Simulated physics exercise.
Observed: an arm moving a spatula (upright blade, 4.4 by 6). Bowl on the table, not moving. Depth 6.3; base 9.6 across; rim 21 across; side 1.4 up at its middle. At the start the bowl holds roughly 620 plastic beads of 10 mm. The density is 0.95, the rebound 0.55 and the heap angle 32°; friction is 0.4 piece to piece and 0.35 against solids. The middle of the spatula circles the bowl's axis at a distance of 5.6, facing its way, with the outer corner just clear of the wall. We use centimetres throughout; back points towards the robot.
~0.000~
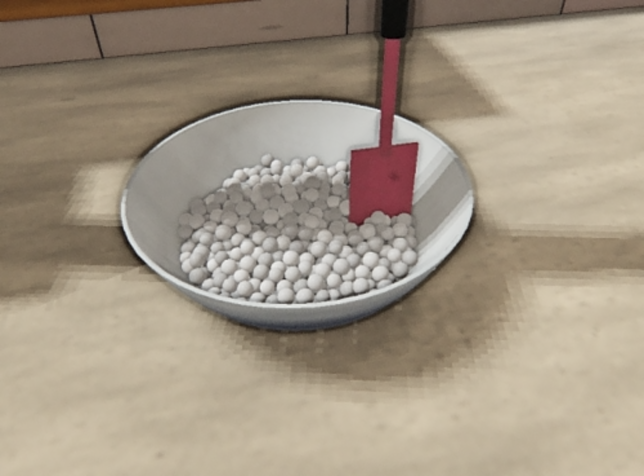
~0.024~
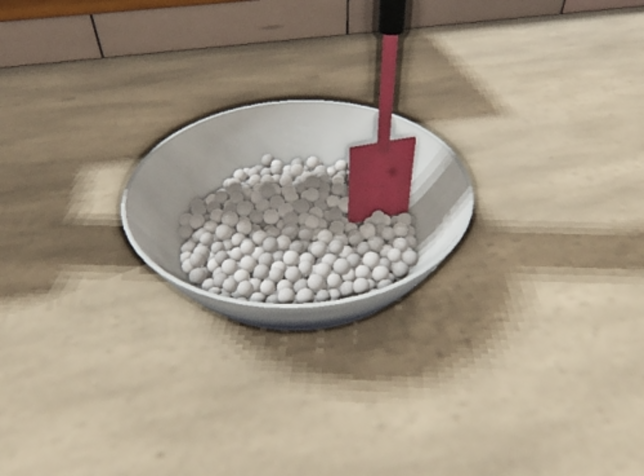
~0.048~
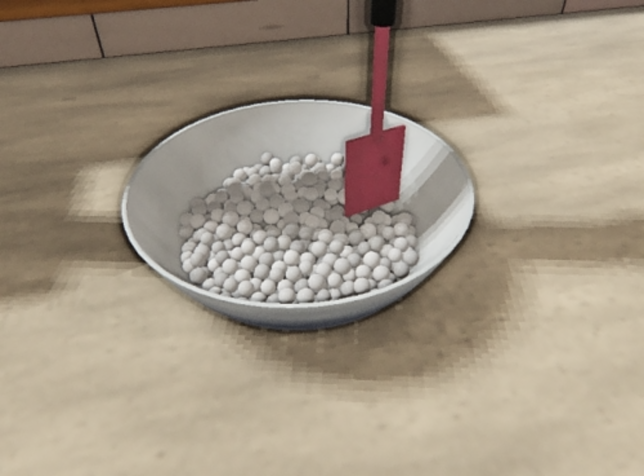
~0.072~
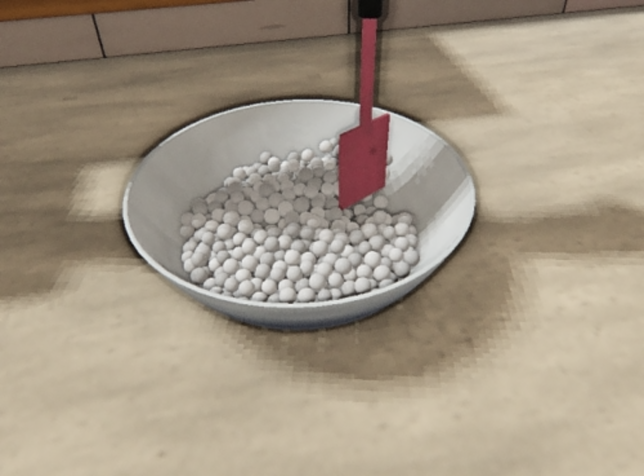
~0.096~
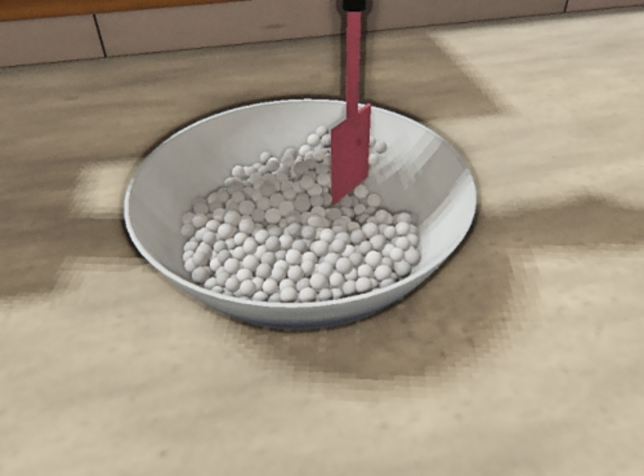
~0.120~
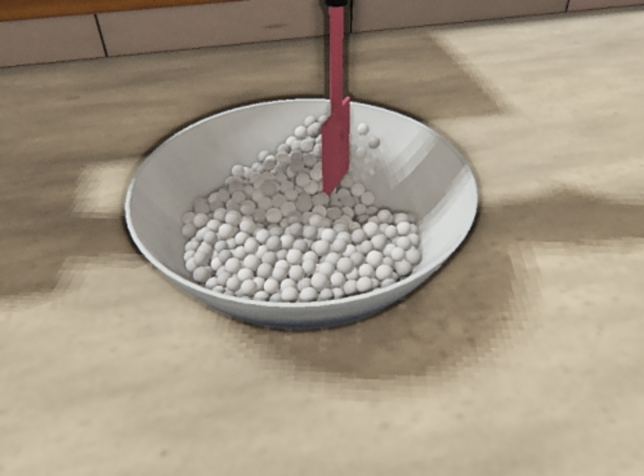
On a countertop, a red spatula with a black handle swept leftward and toward the back of a bowl of small white balls, turning nearly edge-on and pushing some up the far side.
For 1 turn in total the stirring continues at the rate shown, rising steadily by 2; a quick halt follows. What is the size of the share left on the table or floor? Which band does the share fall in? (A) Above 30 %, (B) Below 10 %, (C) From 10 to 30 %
B.
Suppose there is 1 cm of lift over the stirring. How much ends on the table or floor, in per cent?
Result: Roughly 10 %.
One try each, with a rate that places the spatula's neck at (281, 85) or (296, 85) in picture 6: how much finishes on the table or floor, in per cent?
Near 15 per cent for the first, near 15 per cent for the second.
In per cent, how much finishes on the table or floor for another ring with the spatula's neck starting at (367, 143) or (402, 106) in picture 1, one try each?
Around 0 per cent on the first try, around 0 per cent on the second.
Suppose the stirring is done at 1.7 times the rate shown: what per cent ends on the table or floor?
Estimated share: Close to 20 per cent.
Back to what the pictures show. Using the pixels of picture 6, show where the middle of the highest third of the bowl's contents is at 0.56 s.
Centre, approx.: (339, 255).
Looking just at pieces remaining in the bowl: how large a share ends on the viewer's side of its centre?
Close to 55 in a hundred.
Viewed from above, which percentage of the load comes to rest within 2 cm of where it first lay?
About 55 %.
After 0.34 s, 172° round, highest piece 8 above the table; 617 in the bowl, 1 on the table or floor, 4 in flight or on the tool.
After 0.56 s, 290° round, highest piece 8 above the table; 600 in the bowl, 16 on the table or floor, 6 in flight or on the tool.
After 0.87 s, 0° round, highest piece 5 above the table; 595 in the bowl, 27 on the table or floor.
After 1.57 s, 0° round, highest piece 5 above the table; 595 in the bowl, 27 on the table or floor.
At rest, 595 in the bowl, 27 on the table or floor. That is 4 % on the table or floor.
